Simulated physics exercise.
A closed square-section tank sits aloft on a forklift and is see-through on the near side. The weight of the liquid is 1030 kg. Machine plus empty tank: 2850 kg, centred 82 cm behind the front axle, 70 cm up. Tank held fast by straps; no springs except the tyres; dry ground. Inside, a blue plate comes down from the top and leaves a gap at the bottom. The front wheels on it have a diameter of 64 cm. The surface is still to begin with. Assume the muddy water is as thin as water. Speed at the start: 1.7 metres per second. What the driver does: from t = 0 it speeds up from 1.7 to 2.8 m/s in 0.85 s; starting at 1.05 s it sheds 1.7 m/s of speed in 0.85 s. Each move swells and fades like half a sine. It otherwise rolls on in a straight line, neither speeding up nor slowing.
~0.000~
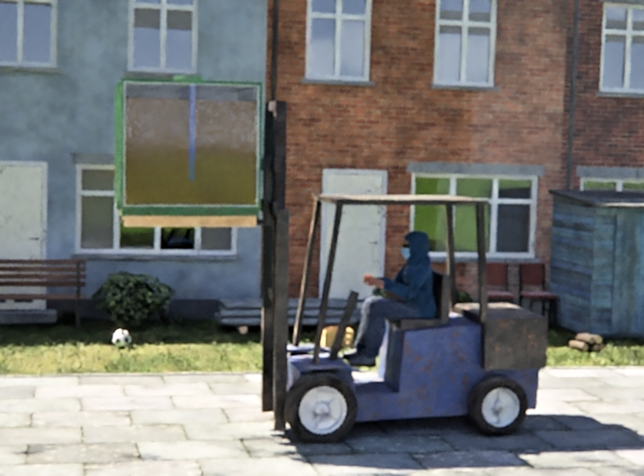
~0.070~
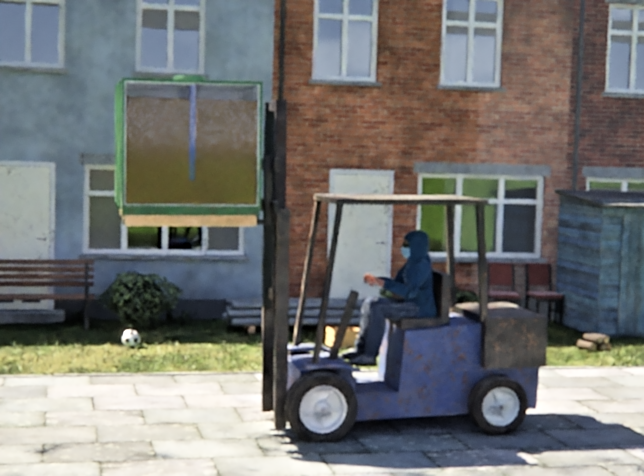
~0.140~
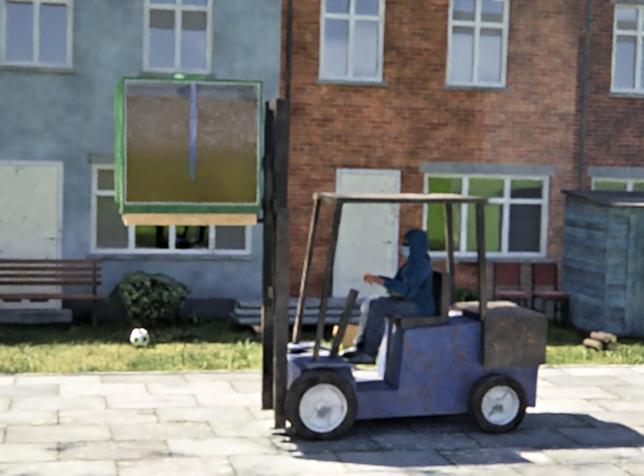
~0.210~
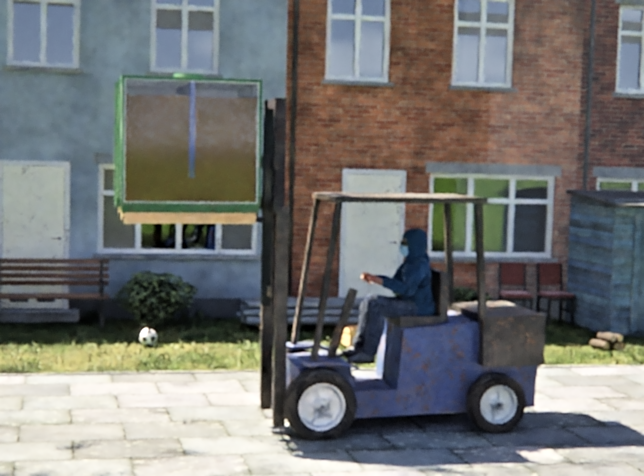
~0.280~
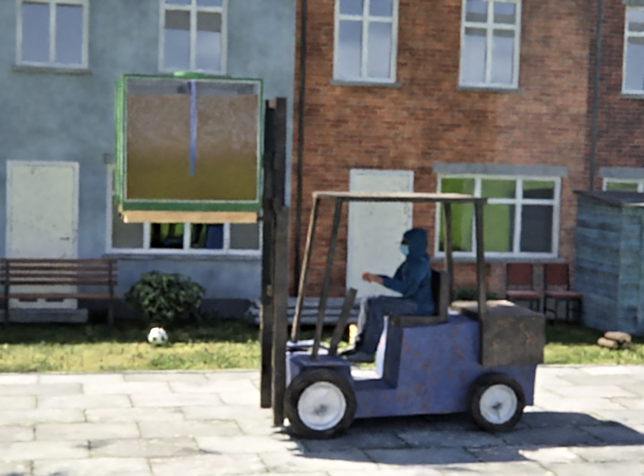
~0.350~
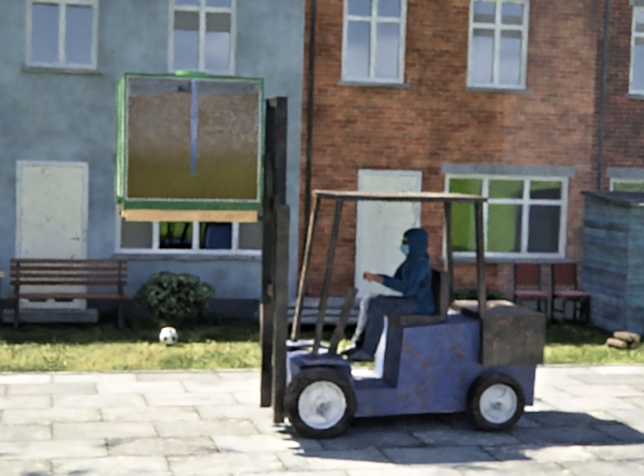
A blue forklift carrying a raised tank of muddy water rolls left past brick houses.
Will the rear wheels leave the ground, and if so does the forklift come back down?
So the forklift has tilted up and returned.
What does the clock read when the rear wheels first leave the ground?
Close to 1.50 seconds.
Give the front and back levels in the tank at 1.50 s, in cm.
Front reads 86 centimetres, back reads 78 centimetres.
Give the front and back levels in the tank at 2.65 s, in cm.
The level sits near 86 cm in front and near 82 cm behind.
After 1.50 s the lean is 1° nose down, the rear 2 cm in the air; the liquid stands 87 cm on the front, 79 cm on the back.
After 2.15 s the lean is 5° nose down, the rear 13 cm in the air; the liquid stands 97 cm on the front, 76 cm on the back.
After 2.65 s the lean is 2° nose down, the rear 6 cm in the air; the liquid stands 87 cm on the front, 81 cm on the back.
After 4.89 s all wheels are down again; the highest lift was 13 cm and the largest lean 5°.
